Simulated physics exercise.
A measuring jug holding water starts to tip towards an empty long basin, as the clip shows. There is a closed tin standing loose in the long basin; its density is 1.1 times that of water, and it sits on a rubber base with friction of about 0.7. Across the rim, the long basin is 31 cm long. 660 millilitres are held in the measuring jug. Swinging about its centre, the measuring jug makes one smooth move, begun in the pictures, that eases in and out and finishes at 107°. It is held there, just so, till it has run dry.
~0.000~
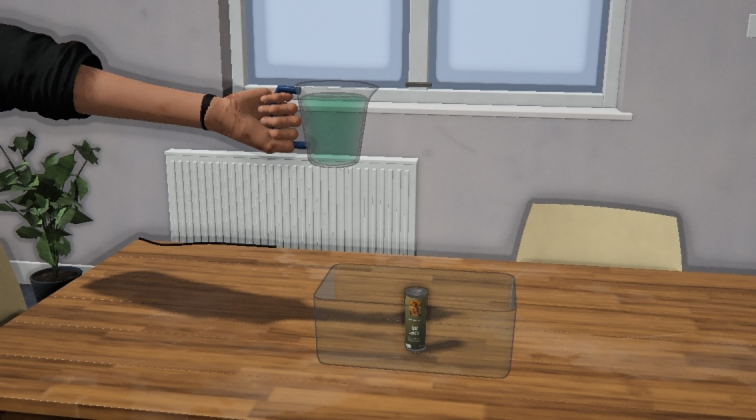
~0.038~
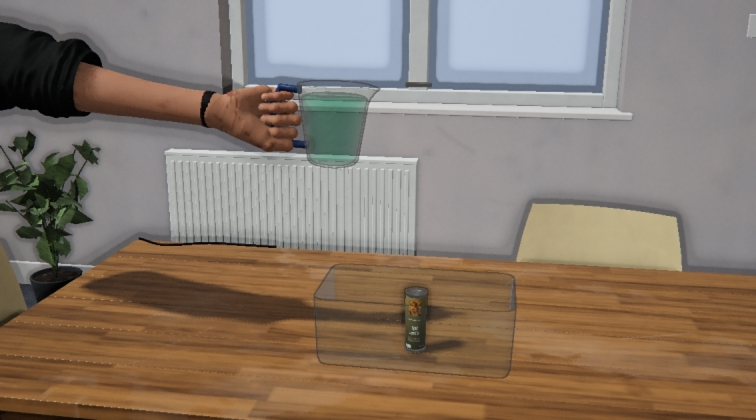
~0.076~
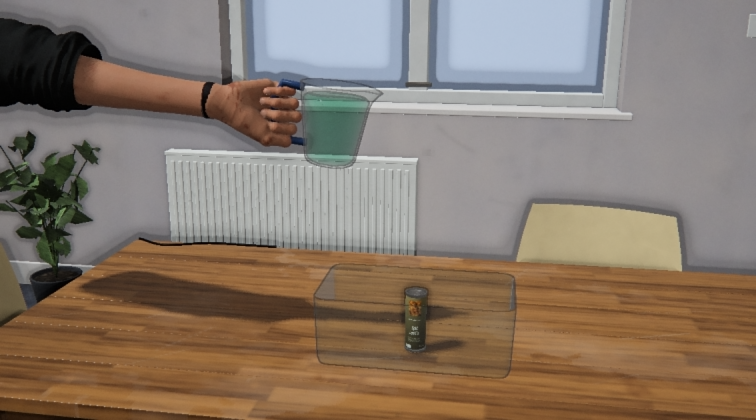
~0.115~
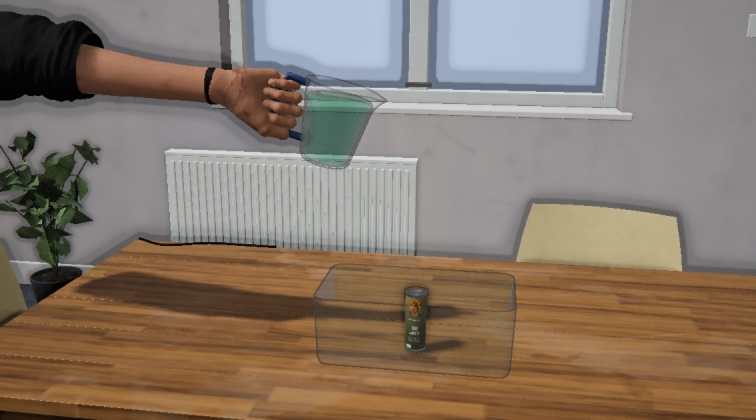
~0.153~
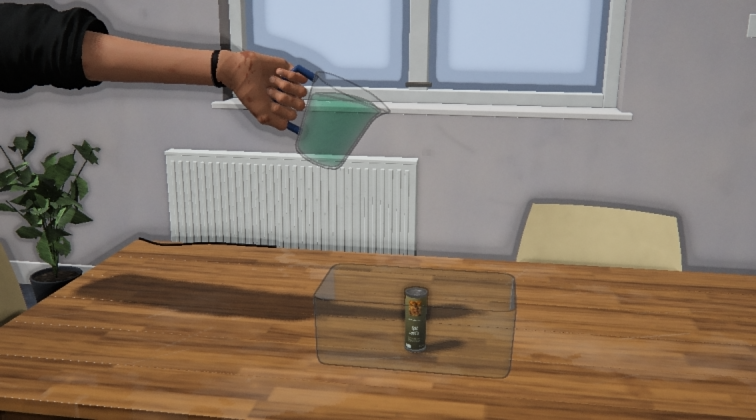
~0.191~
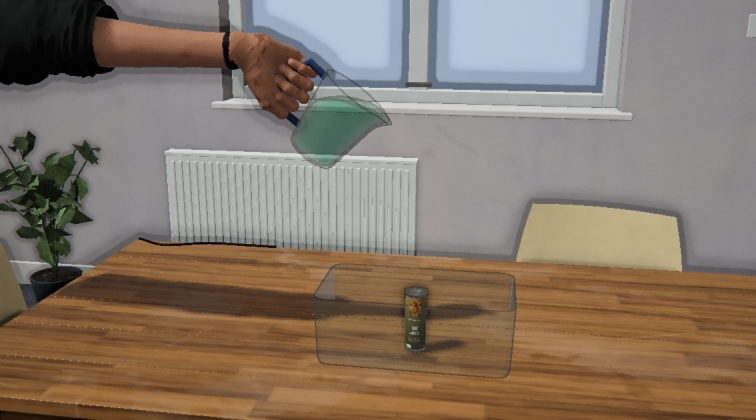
A clear measuring jug of green liquid, gripped by a hand reaching in from the left, starts upright and tilts steadily to the right above a transparent basin with a small tin inside on a wooden table.
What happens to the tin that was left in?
It will not come down.
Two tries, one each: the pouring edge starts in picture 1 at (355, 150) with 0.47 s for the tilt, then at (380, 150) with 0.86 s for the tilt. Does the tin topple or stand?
First it tips over; then it tips over.
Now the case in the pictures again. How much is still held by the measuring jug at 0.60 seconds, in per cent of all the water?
7 %.
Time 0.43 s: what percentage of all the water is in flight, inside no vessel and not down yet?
About 54 per cent.
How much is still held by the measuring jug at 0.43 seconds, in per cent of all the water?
About 42 percent.
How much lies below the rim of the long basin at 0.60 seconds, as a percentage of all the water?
Roughly 62 percent of it.
By 0.43 s the tilt is 105° and 41 per cent is still to pour; the tin stands where it began.
By 0.60 s the tilt is 107° and 7 per cent is still to pour; the tin stands where it began.
By 0.77 s the tilt is 107° and 0 per cent is still to pour; the tin stands where it began.
By 0.97 s the tilt is 107° and 0 per cent is still to pour; the tin stands where it began.
At rest the tin stands where it began.
